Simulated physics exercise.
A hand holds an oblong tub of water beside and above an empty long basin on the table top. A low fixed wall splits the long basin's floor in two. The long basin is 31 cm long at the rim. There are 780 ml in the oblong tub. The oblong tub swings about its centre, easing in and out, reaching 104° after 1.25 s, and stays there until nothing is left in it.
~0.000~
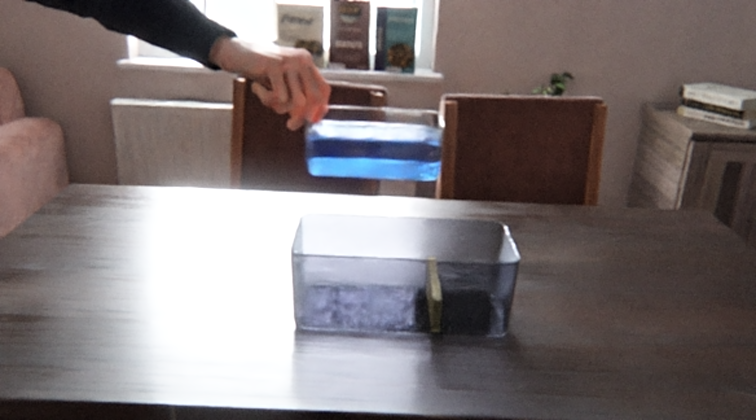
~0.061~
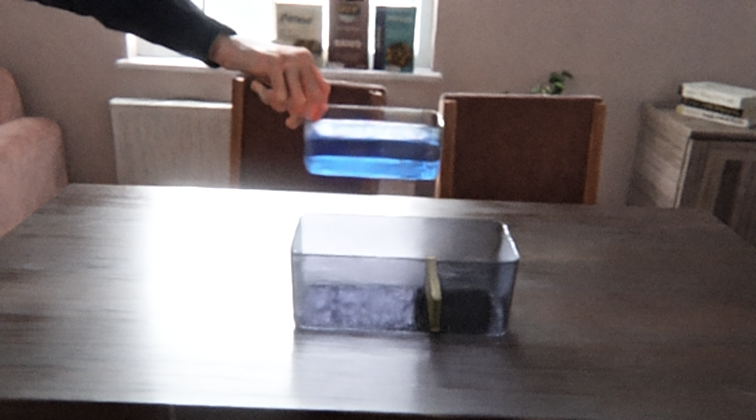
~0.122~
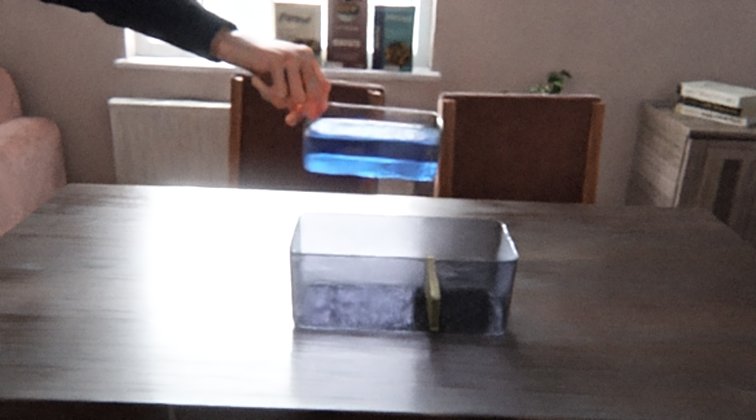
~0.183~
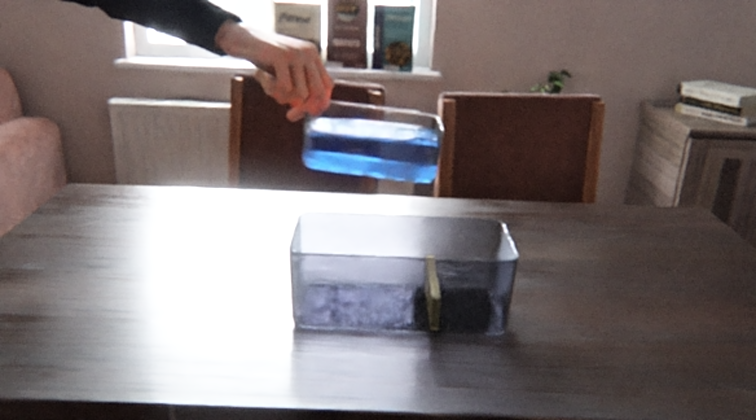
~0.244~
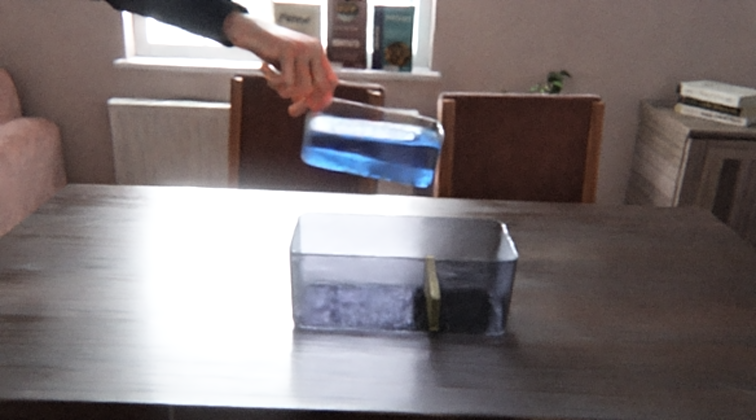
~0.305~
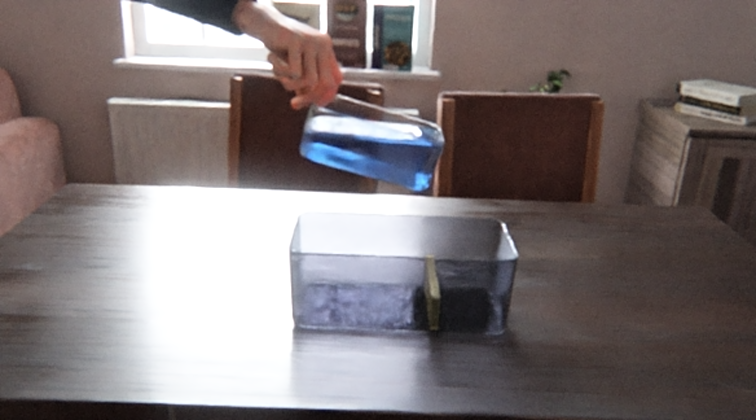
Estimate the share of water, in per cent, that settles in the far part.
About 65 per cent.
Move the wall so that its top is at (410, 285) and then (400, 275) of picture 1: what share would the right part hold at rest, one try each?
In turn about 70 and 85 per cent.
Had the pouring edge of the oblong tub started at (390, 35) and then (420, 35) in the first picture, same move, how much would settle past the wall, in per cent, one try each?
In turn about 50 and 60 per cent.
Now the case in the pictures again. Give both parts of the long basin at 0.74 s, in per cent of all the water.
Left about 0, right about 28.
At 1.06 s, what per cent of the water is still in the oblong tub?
About 8 per cent.
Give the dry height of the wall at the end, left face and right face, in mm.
Some 42 mm on the left and 12 mm on the right.
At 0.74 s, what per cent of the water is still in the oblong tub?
About 34 per cent.
Then, 0.74 s in, the tilt is 67° and 35 per cent is still to pour, 0 is left of the wall and 28 right of it.
Then, 1.06 s in, the tilt is 98° and 8 per cent is still to pour, 19 is left of the wall and 66 right of it.
Then, 1.39 s in, the tilt is 104° and 0 per cent is still to pour, 31 is left of the wall and 65 right of it.
Then, 1.75 s in, the tilt is 104° and 0 per cent is still to pour, 31 is left of the wall and 65 right of it.
Finally, 31 per cent lies left of the wall, 65 right of it and 3 outside.
